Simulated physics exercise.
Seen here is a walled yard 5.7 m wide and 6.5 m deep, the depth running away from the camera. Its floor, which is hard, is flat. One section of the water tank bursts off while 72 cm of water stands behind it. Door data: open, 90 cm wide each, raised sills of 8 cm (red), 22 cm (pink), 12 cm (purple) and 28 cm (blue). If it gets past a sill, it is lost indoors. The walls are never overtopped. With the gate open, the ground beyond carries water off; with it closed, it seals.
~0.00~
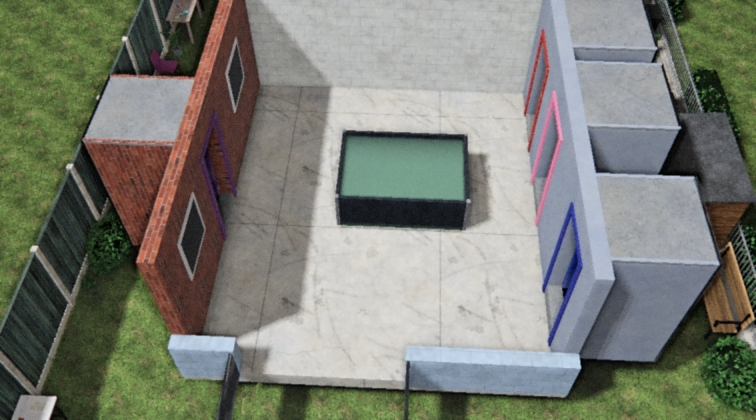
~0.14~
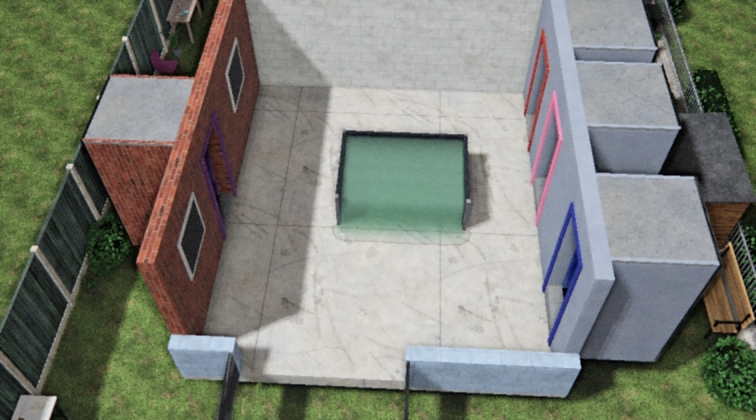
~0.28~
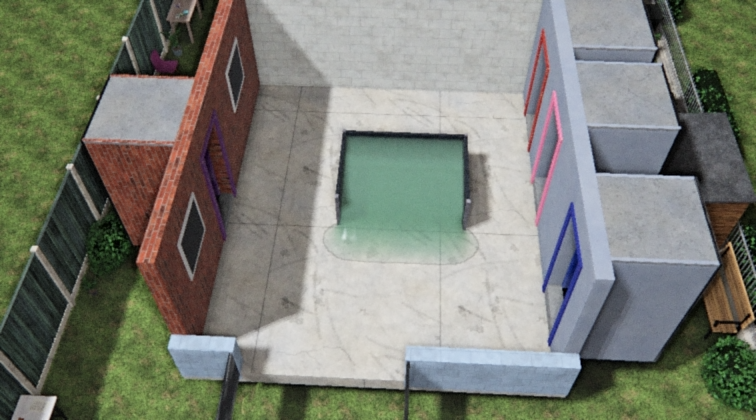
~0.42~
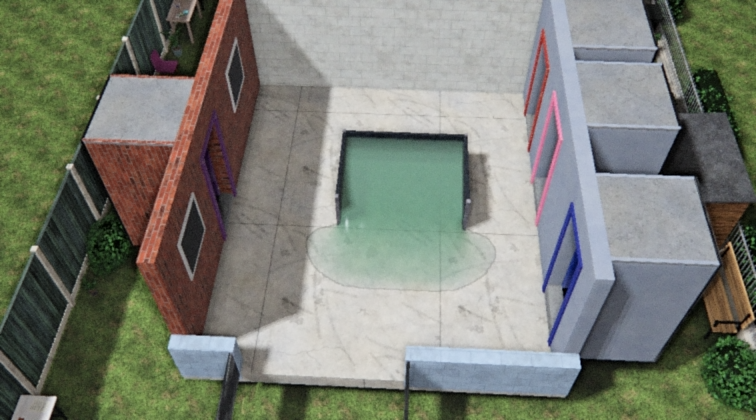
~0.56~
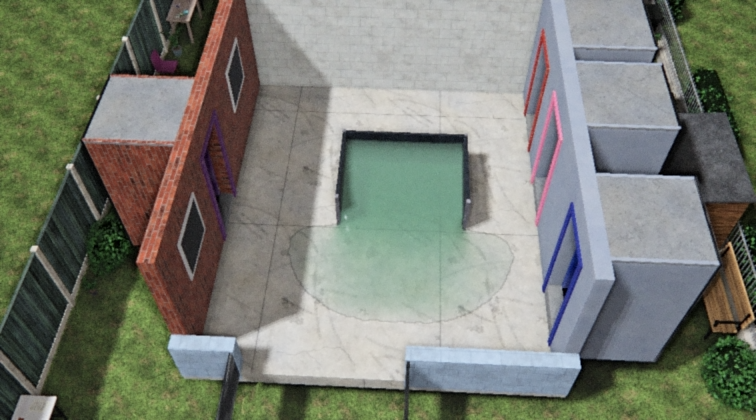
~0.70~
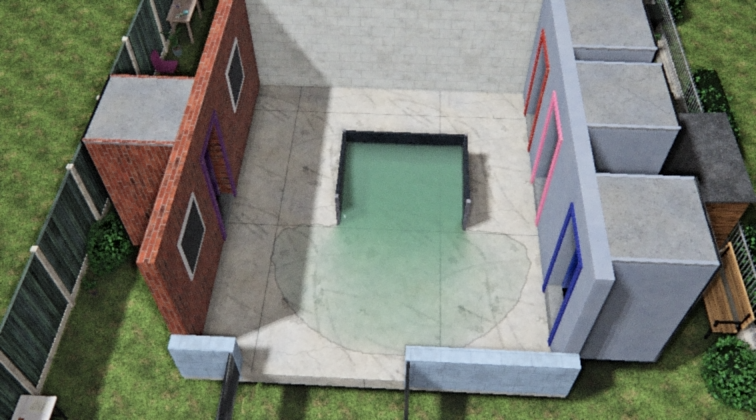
Green water pours from the open front of a dark tank and spreads across the pale floor.
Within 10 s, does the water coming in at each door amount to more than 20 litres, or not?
At the red door: Not more than 20 litres. At the pink door: Not more than 20 litres. At the purple door: Not more than 20 litres. At the blue door: Not more than 20 litres.
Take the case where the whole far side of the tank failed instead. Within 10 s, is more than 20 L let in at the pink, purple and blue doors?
Then: Pink short of it, purple short of it, blue short of it.
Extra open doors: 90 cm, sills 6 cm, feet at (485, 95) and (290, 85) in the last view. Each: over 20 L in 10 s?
The first doorway goes beyond and the second stays inside.
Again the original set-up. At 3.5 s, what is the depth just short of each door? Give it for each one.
Red 0 cm, pink 6 cm, purple 0 cm, blue 15 cm.
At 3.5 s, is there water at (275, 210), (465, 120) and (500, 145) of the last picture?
First spot not yet wet, second not yet wet, third not yet wet.
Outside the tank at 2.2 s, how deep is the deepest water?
About 43 cm.
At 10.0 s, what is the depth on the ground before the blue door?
About 3.5 cm deep.
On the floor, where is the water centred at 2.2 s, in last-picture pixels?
Around (412, 275).
After 1.4 s water covers 40 % of the floor and is deepest (38 cm) near (421, 367); red door not reached, pink door not reached, purple door not reached, blue door 8 cm at the sill, 0 L in.
After 2.2 s water covers 40 % of the floor and is deepest (43 cm) near (546, 373); red door not reached, pink door not reached, purple door not reached, blue door 22 cm at the sill, 0 L in.
After 3.5 s water covers 45 % of the floor and is deepest (20 cm) near (535, 373); red door not reached, pink door 6 cm at the sill, 0 L in, purple door not reached, blue door 15 cm at the sill, 1 L in.
After 6.0 s water covers 70 % of the floor and is deepest (18 cm) near (519, 99); red door 5 cm at the sill, 0 L in, pink door 5 cm at the sill, 0 L in, purple door 2 cm at the sill, 0 L in, blue door 7 cm at the sill, 1 L in.
After 10.0 s water covers 95 % of the floor and is deepest (8 cm) near (264, 108); red door 6 cm at the sill, 2 L in, pink door 3 cm at the sill, 0 L in, purple door 3 cm at the sill, 0 L in, blue door 3 cm at the sill, 1 L in.
